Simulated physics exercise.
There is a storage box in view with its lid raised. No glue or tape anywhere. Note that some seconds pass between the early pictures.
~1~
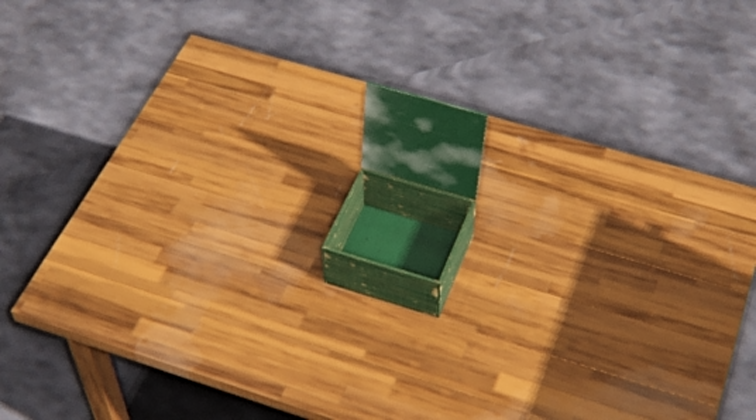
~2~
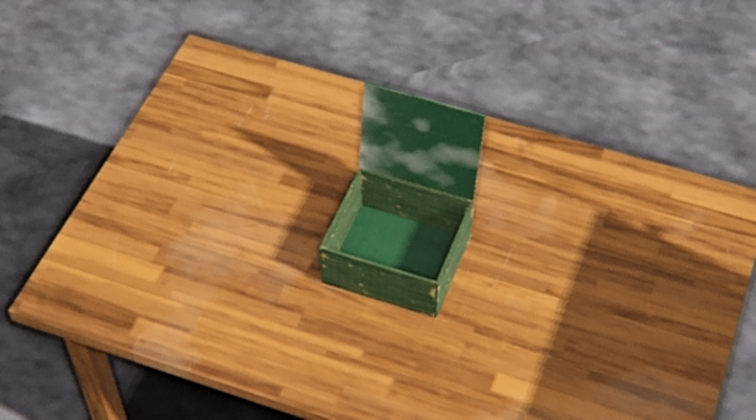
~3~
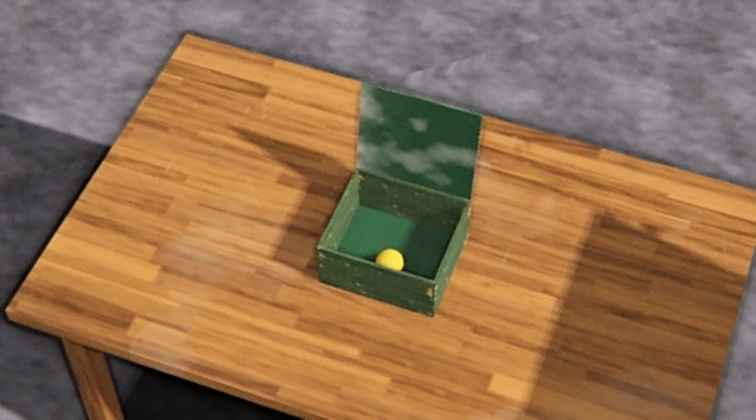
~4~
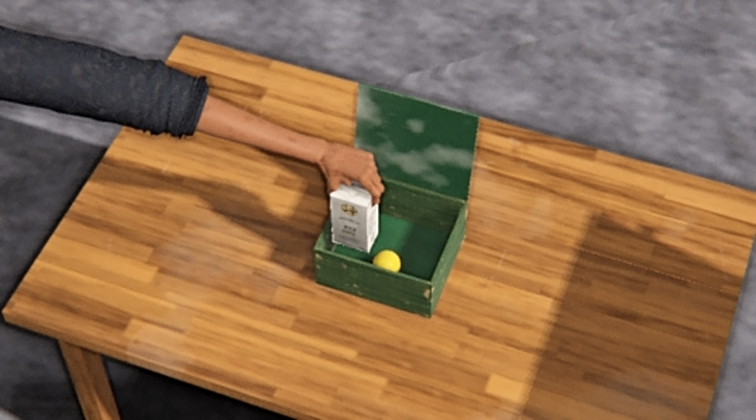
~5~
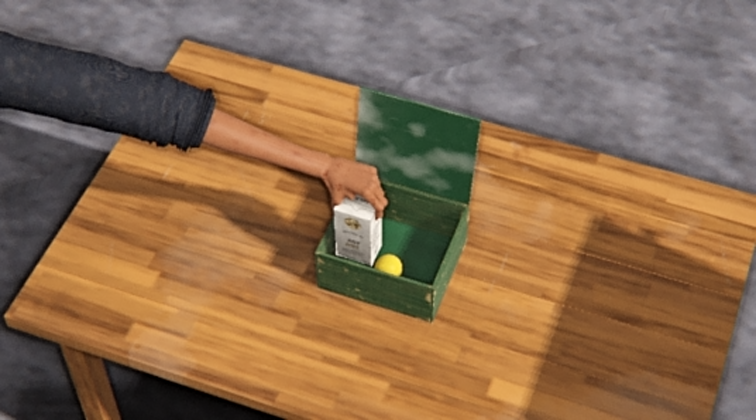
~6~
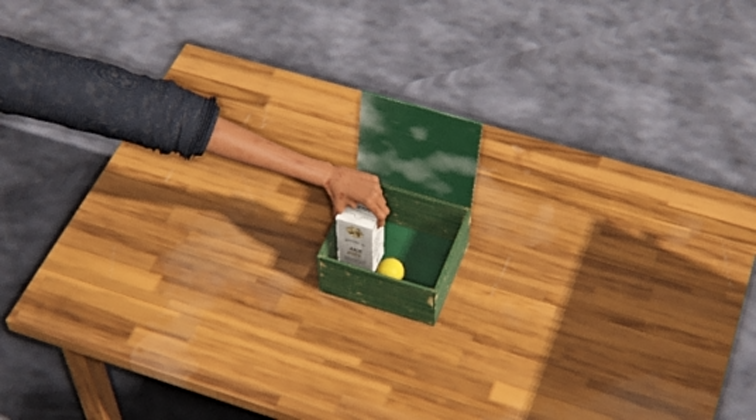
A hand in a dark sleeve reaches in from the left and lowers a white carton into the left side of an open green box, still gripping it, after a yellow ball appears inside the box, which is empty at first. The box sits with its lid raised on a wooden table above a grey floor, shadows crossing the tabletop. The high, angled view shifts only very slightly.
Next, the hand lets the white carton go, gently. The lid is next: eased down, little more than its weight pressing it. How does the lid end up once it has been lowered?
Partly open.
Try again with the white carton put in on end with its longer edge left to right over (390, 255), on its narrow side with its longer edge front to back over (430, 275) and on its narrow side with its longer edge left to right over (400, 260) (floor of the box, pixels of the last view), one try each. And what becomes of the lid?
In order, the lid gets blocked, then fits down, then fits down.
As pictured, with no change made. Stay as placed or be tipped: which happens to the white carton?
Result: It remains as it was set.
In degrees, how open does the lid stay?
I'd put it at roughly 20°.
Then, 0.50 s on from there, white carton shifted about its own width near (356, 242); yellow lemon shifted a little.
Then, 1.40 s on from there, lid 75° above the rim; white carton shifted about its own width near (356, 242); yellow lemon shifted about its own width.
Then, 1.80 s on from there, lid 34° above the rim; white carton shifted about its own width near (356, 242); yellow lemon shifted about its own width.
In the end, lid 21° above the rim; moved from the start, white carton and yellow lemon. At the end, from the last picture's camera, white carton near (356, 242).
